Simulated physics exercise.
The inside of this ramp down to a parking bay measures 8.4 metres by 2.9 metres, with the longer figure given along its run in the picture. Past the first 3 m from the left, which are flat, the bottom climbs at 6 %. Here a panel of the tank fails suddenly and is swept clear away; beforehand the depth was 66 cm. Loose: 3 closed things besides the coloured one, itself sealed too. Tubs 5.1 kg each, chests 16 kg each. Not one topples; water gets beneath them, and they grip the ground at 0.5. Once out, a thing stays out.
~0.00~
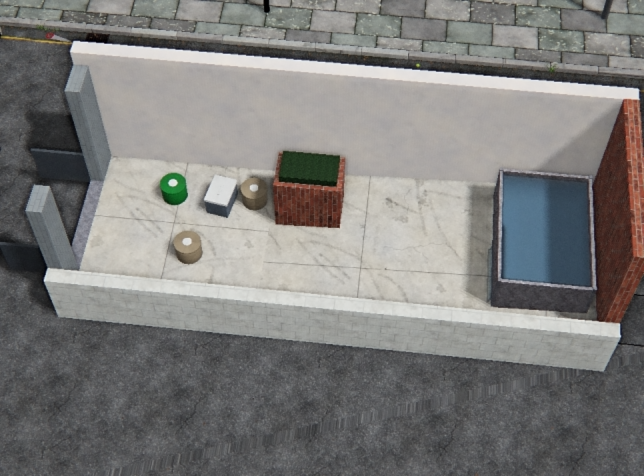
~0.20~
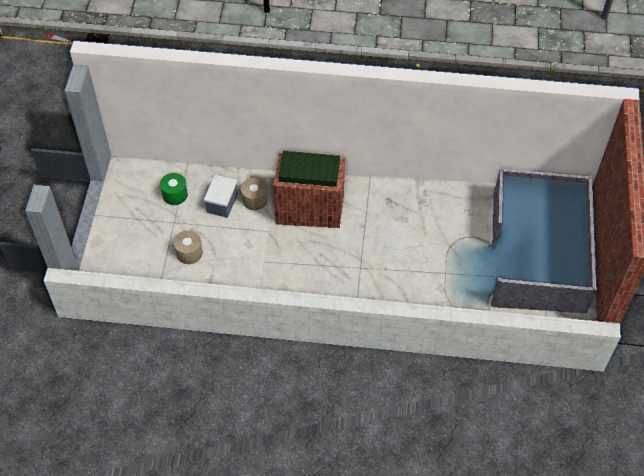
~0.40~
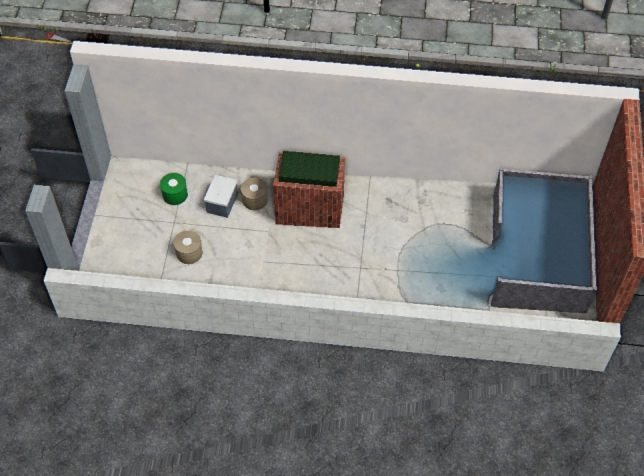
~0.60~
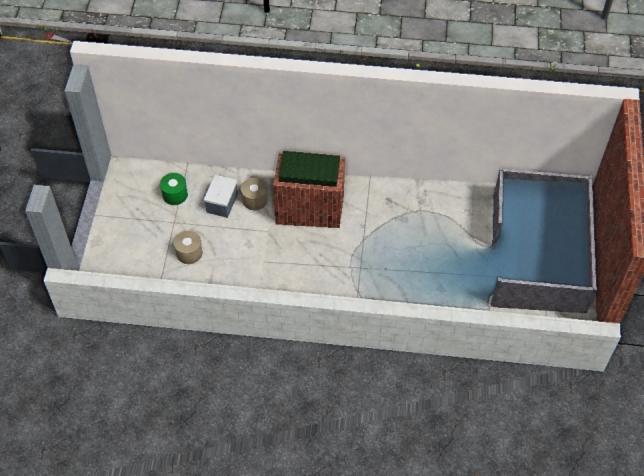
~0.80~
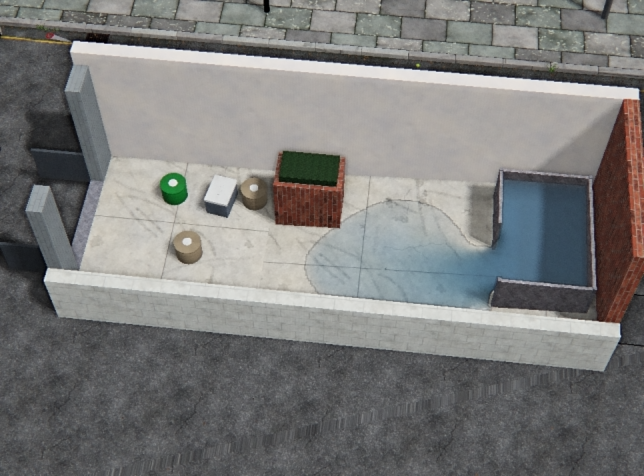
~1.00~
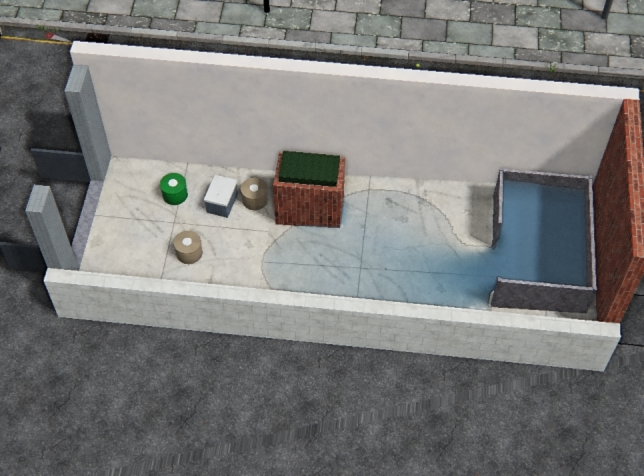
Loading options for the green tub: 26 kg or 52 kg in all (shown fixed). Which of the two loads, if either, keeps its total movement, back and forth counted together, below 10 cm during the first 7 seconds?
Even the smaller mass keeps it in check.
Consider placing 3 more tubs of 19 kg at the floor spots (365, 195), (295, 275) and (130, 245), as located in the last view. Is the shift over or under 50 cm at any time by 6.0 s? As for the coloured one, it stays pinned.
Taking them one at a time: Below the mark; above the mark; above the mark.
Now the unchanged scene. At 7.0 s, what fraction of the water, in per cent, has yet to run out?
Still held: Near 44 %.
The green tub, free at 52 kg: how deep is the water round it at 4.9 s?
Around 4 cm.
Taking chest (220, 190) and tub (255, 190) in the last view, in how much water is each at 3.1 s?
Depth approx. 4 cm / 3 cm.
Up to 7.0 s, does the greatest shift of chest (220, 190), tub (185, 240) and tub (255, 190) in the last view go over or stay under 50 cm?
Well, the first one's not that far, the next one's too far and the last one's not that far.
After 1.4 s the green tub would be 0 cm from its start with 26 kg and 0 cm from its start with 52 kg; 0 cm of water round it then.
After 3.1 s the green tub would be 0 cm from its start with 26 kg and 0 cm from its start with 52 kg; 3 cm of water round it then.
After 4.9 s the green tub would be 0 cm from its start with 26 kg and 0 cm from its start with 52 kg; 4 cm of water round it then.
After 7.0 s the green tub would be 0 cm from its start with 26 kg and 0 cm from its start with 52 kg; 4 cm of water round it then.
